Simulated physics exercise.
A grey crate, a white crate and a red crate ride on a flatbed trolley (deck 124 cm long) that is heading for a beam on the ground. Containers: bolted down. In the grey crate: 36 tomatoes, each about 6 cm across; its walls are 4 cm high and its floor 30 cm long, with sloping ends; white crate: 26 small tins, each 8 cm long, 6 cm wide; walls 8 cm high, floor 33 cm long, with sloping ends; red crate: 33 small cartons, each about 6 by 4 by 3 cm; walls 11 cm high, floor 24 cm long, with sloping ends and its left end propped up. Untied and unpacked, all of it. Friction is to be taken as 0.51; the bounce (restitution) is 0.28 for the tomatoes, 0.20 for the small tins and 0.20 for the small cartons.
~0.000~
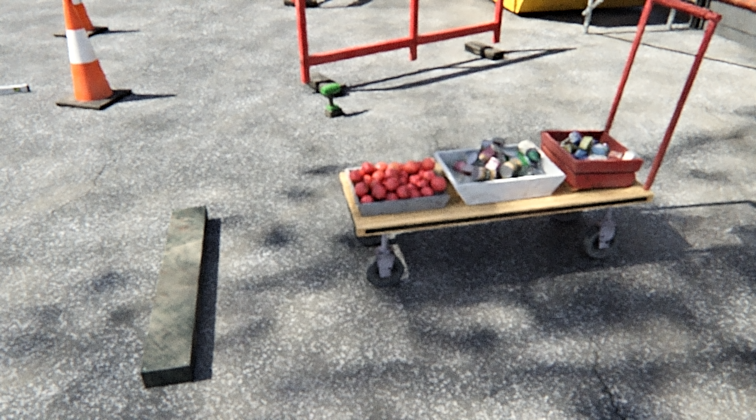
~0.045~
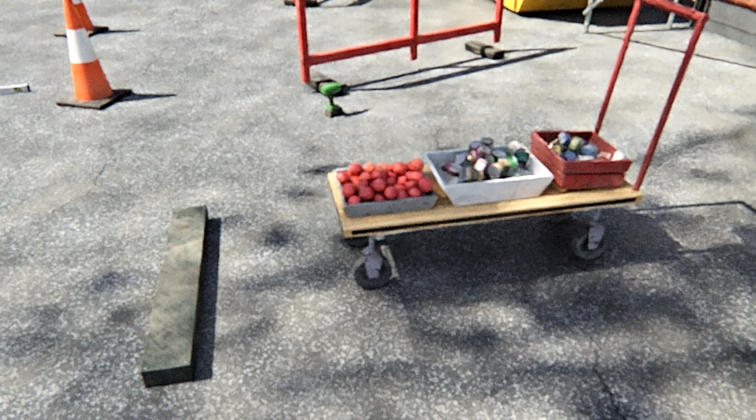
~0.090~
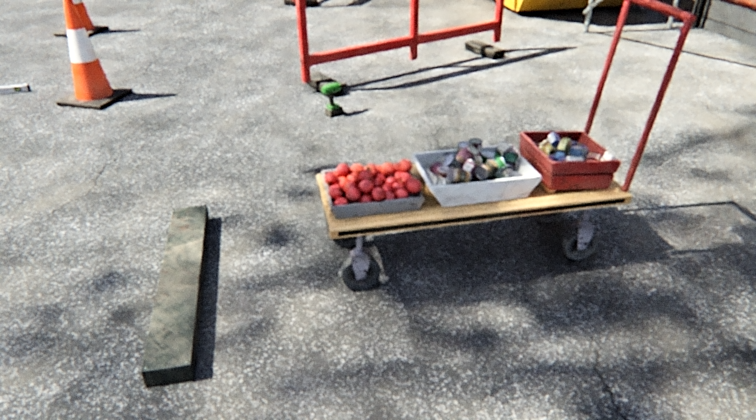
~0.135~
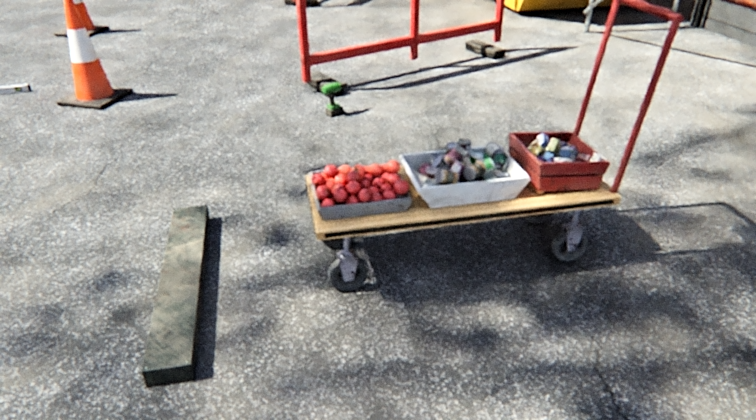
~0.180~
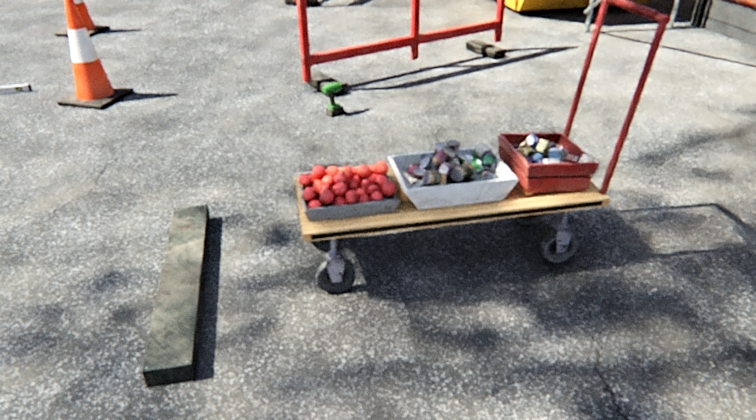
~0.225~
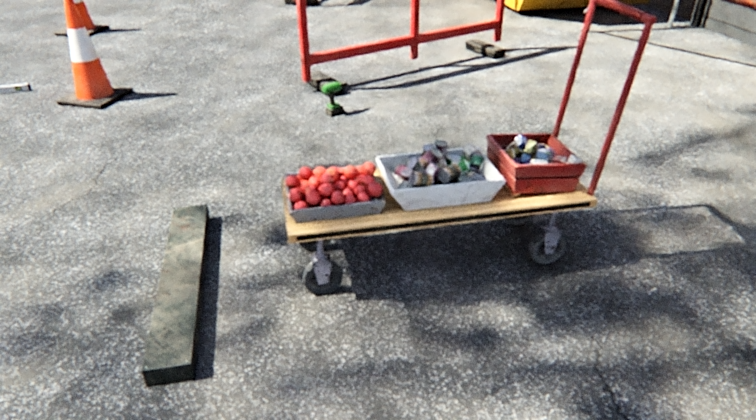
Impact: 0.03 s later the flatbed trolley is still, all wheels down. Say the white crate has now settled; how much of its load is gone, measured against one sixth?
I'm expecting the losses to not make it to a sixth.
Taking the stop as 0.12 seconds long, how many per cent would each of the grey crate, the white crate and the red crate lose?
That way you'd get grey crate at 10, white crate at 0, and red crate at 0 percent.
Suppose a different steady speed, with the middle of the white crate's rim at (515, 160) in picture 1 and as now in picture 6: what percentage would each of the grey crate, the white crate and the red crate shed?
Grey crate 20 %, white crate 10 %, red crate 0 %.
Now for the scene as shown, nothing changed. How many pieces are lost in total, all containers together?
About 6 pieces.
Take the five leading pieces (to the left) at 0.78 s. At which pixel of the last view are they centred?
The leading five average out near (176, 207).
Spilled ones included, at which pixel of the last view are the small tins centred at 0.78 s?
Somewhere around pixel (329, 186).
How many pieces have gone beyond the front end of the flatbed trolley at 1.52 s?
Count: Approx. 3.
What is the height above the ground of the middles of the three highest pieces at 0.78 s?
On average roughly 50 centimetres up.
After 0.56 s, impact.
After 0.66 s, the grey crate is down by 1 of 36, the white crate has all 26 and the red crate has all 33.
After 0.78 s, the grey crate is down by 3 of 36, the white crate has all 26 and the red crate has all 33.
After 1.01 s, the grey crate is down by 5 of 36, the white crate is down by 1 of 26 and the red crate has all 33.
When it is over (at 1.52 s), the grey crate is down by 5 of 36, the white crate is down by 1 of 26 and the red crate has all 33. Asked share, 1 of 26, 4 per cent.
